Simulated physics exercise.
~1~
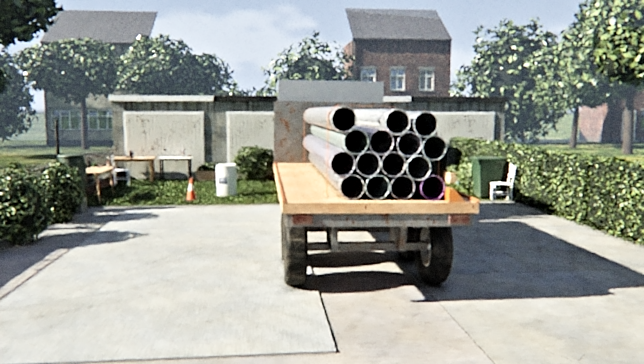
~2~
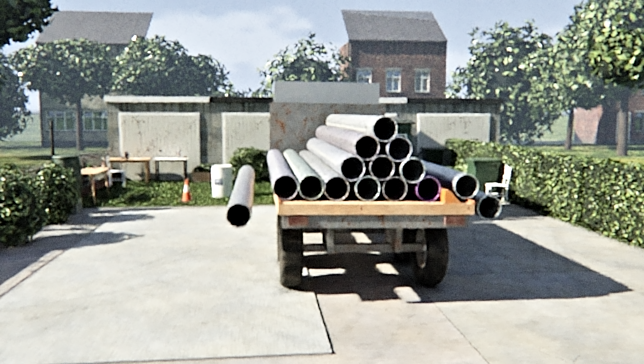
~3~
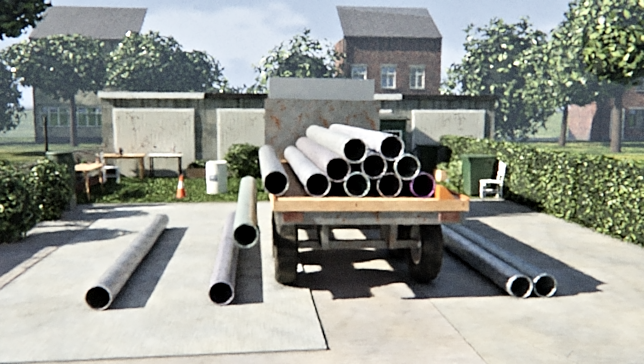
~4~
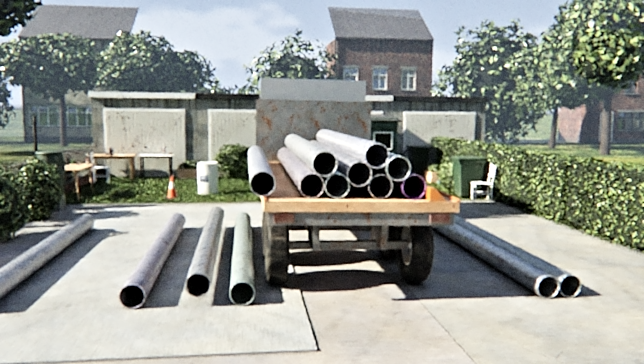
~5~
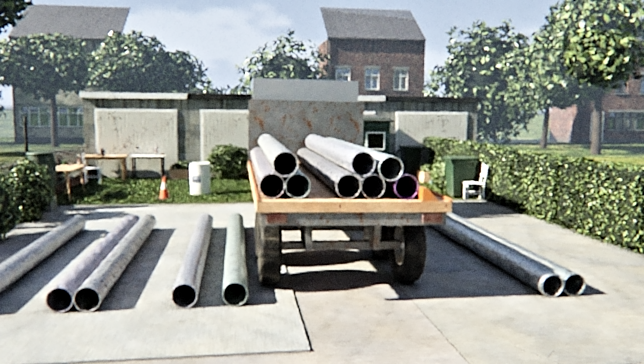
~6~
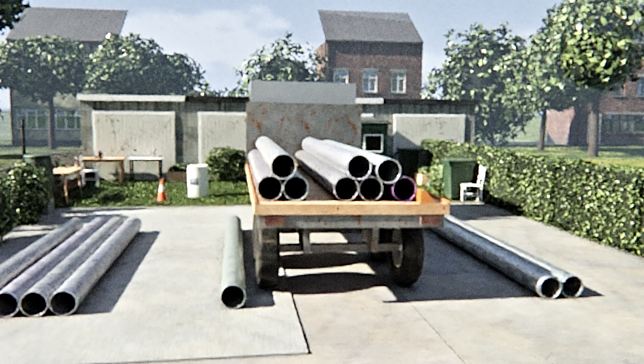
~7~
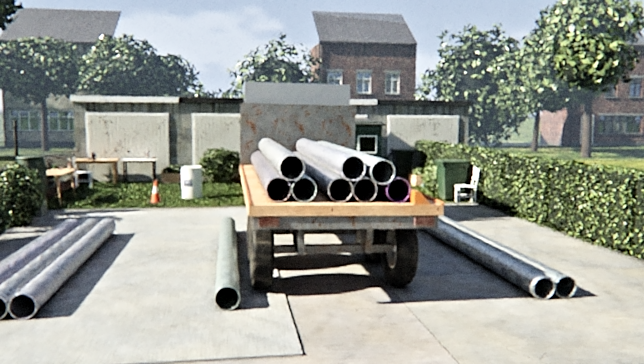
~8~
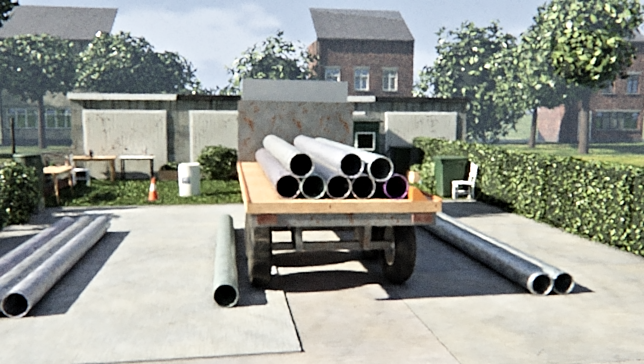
In a paved yard, stacked steel pipes spill off both sides of a parked flatbed, seven staying on its deck.
